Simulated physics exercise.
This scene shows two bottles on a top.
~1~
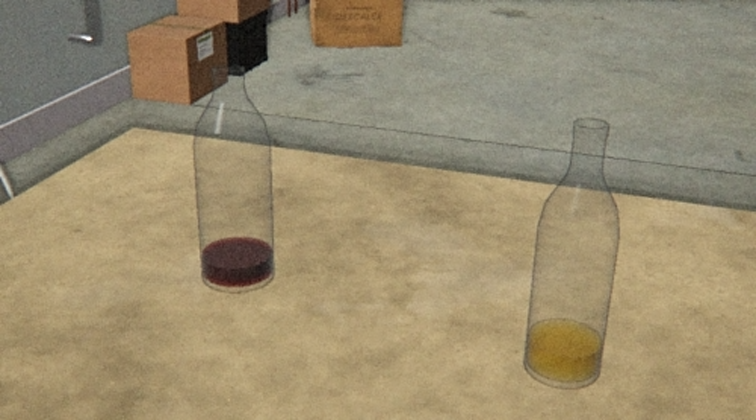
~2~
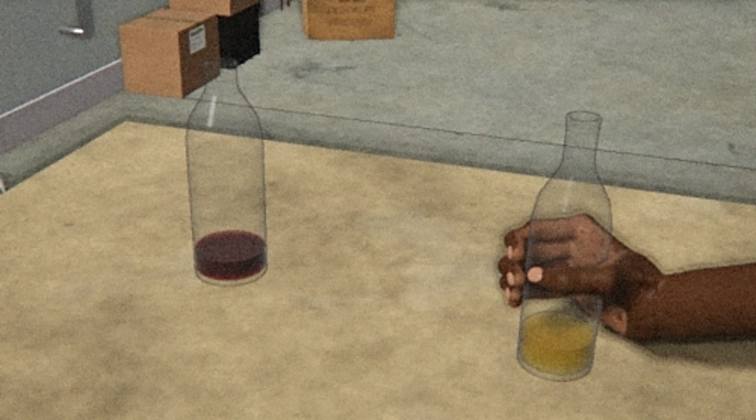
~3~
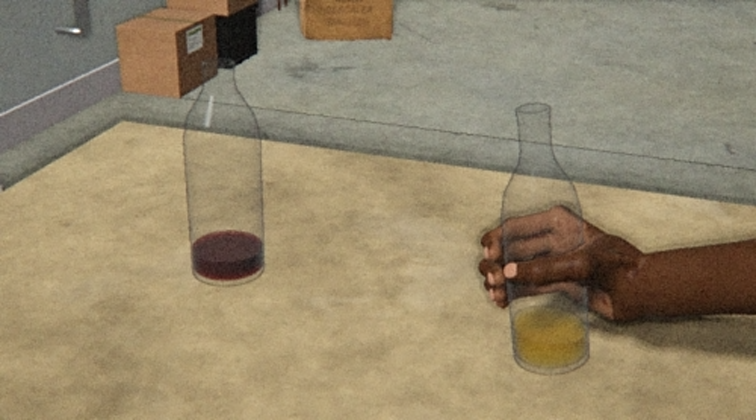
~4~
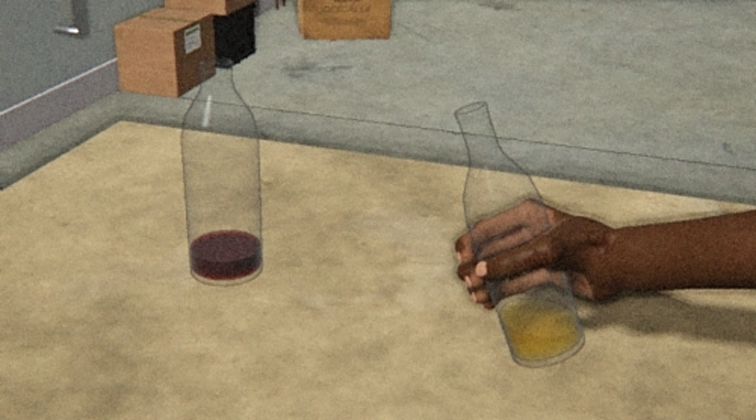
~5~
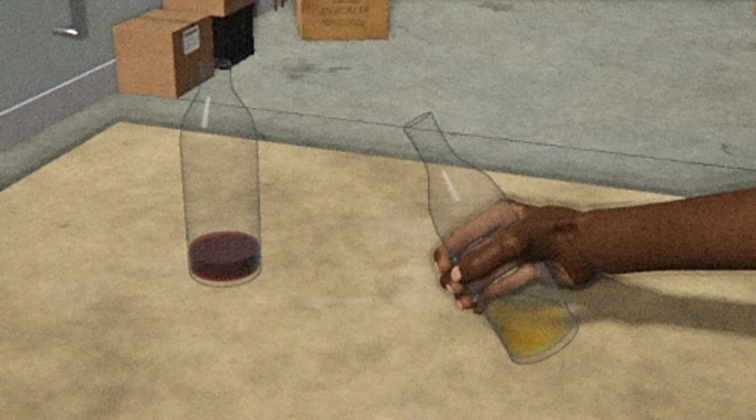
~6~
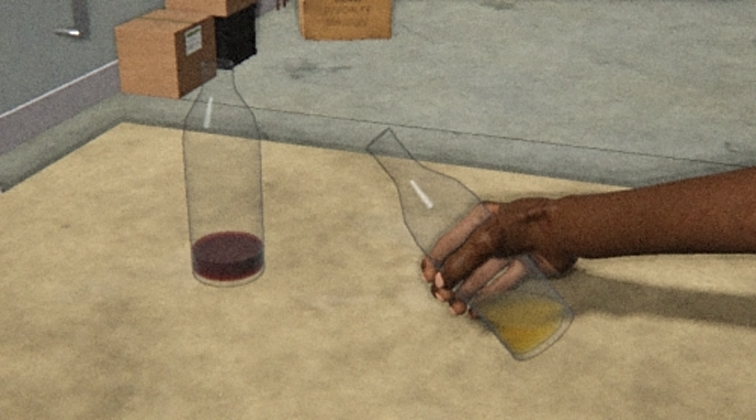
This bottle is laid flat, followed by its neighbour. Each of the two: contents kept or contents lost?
Left: Kept, right: Kept.
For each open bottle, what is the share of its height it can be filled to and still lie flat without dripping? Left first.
Fill limits, first then second: 24 % and 22 %.
A moment on, the right bottle is nearly down; right bottle, all still inside.
Further on, the right bottle lies flat; right bottle, all still inside.
When it is over, both lie flat; right bottle, all still inside; left bottle, all still inside.
